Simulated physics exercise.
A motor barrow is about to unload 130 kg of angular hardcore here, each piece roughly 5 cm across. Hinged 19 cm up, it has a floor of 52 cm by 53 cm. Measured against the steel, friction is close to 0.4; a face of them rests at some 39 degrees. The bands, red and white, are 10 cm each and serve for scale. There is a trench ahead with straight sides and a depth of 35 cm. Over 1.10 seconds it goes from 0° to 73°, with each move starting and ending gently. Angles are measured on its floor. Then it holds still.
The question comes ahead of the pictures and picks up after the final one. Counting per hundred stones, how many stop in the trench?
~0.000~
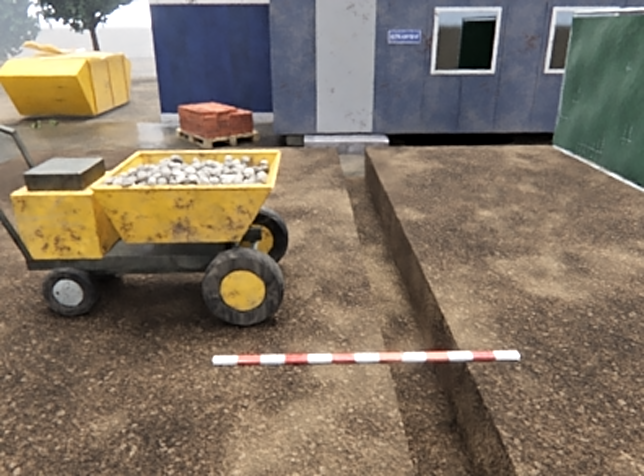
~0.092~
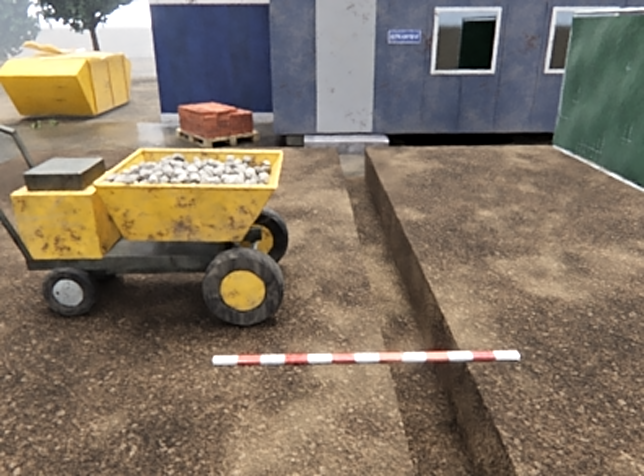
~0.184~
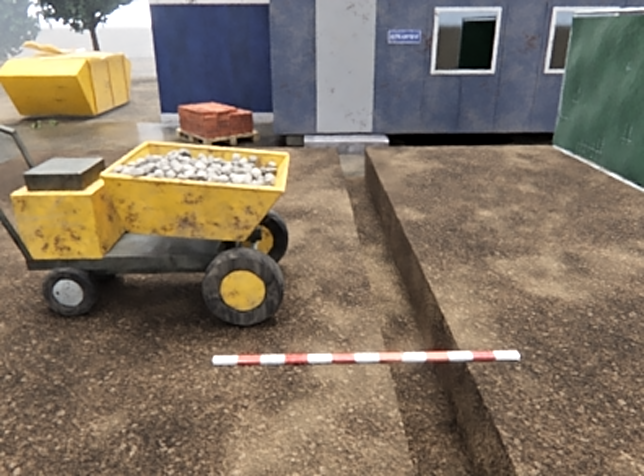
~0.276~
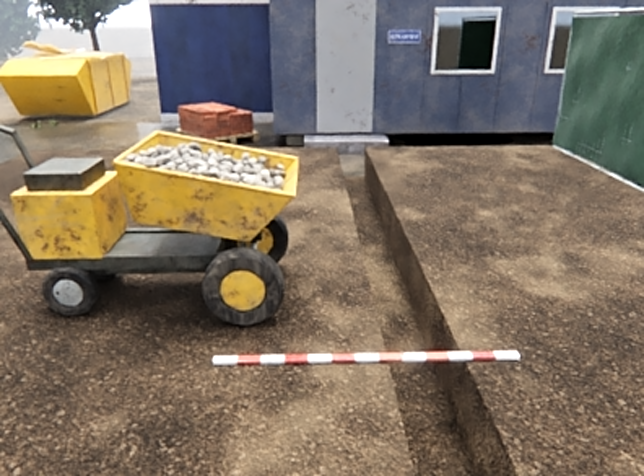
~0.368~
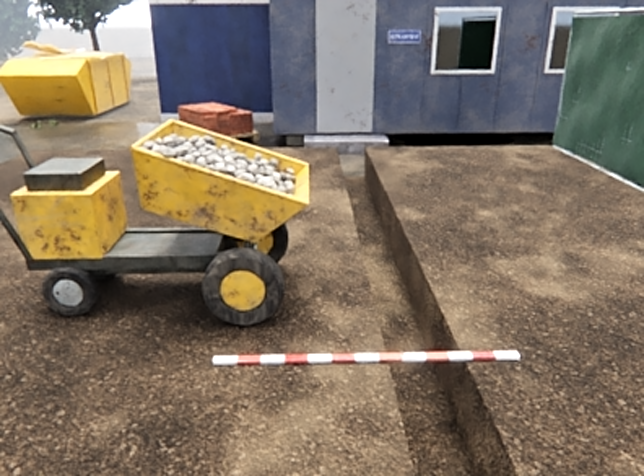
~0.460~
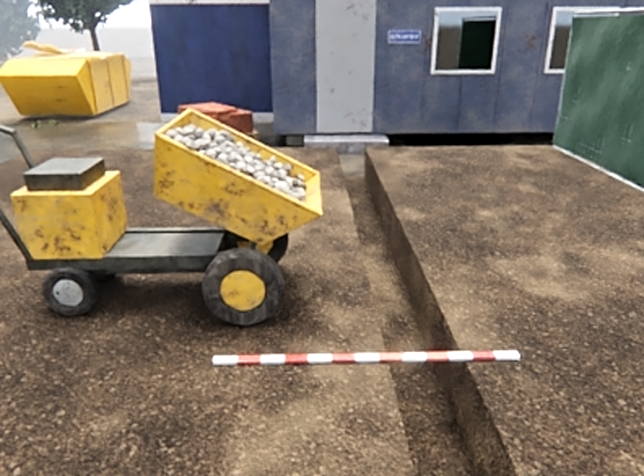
Some 67.
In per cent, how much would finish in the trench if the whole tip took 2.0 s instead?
Then roughly 65 percent.
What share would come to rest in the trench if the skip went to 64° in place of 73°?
Roughly 35%.
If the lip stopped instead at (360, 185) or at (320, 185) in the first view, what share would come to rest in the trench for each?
Result: Close to 30 then close to 65 per cent.
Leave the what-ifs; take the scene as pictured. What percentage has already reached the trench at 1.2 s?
About 20 per cent by then.
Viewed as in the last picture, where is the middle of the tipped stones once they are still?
Near (396, 333).
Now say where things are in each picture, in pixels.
The skip is at 0°, its lip at (272, 187); the top of the load is at (180, 166), in the first picture.
Lip at (275, 188), floor tilted 1°, highest stones at (182, 164); the stones move at 0.2 m/s on average, in the second picture.
Lip at (283, 191), floor tilted 5°, highest stones at (175, 159); the stones move at 0.5 m/s on average, in the third picture.
The skip is at 11°, its lip at (294, 196); the top of the load is at (179, 151); the stones move at 0.6 m/s on average, in the fourth picture.
The skip is at 19°, its lip at (308, 204); the top of the load is at (174, 143); the stones move at 0.7 m/s on average, in the fifth picture.
Lip at (321, 215), floor tilted 28°, highest stones at (189, 131); the stones move at 0.8 m/s on average, in the sixth picture.
After 0.8 s the floor is at 61°; 100 % in the skip; the foremost stones are at (351, 241).
After 1.2 s the floor is at 73°; 72 % in the skip, 6 % short of the trench, 22 % in the trench; the foremost stones are at (430, 354).
After 1.5 s the floor is at 73°; 48 % in the skip, 8 % short of the trench, 44 % in the trench; the foremost stones are at (420, 318).
After 3.5 s the floor is at 73°; 24 % in the skip, 9 % short of the trench, 67 % in the trench; the foremost stones are at (424, 328).
